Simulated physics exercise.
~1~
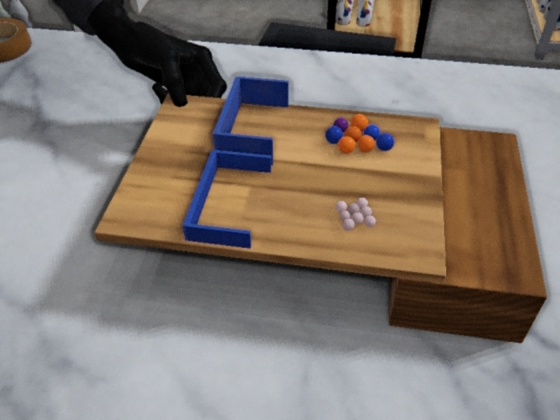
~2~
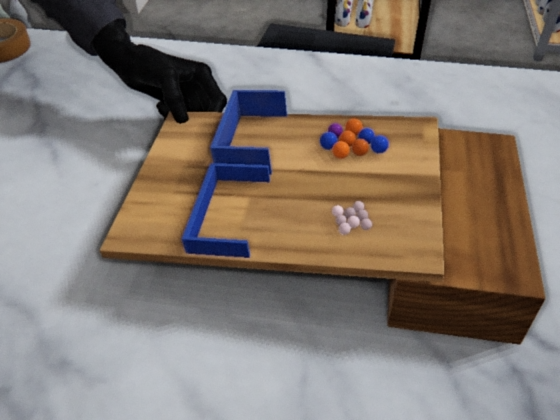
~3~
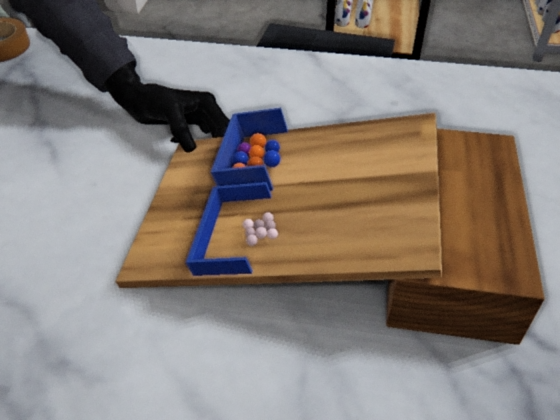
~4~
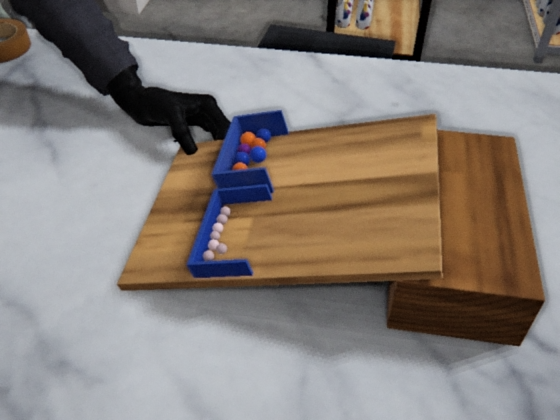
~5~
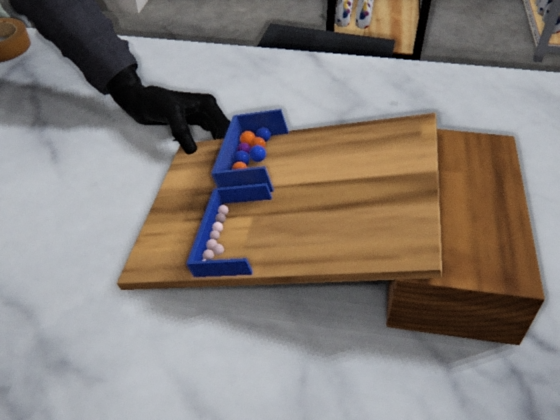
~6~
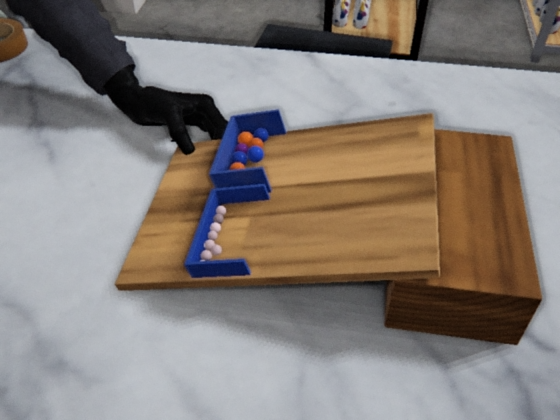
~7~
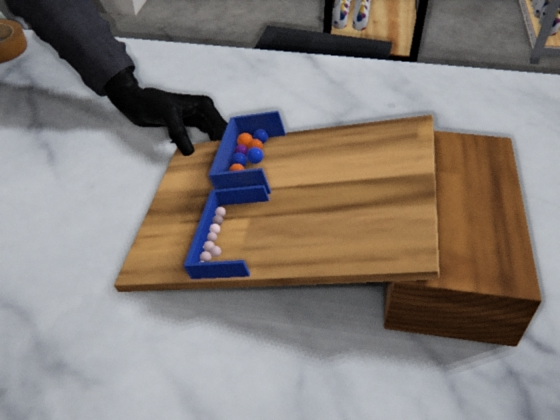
A gloved hand tilts a wooden board, and two groups of balls roll left into blue barriers.
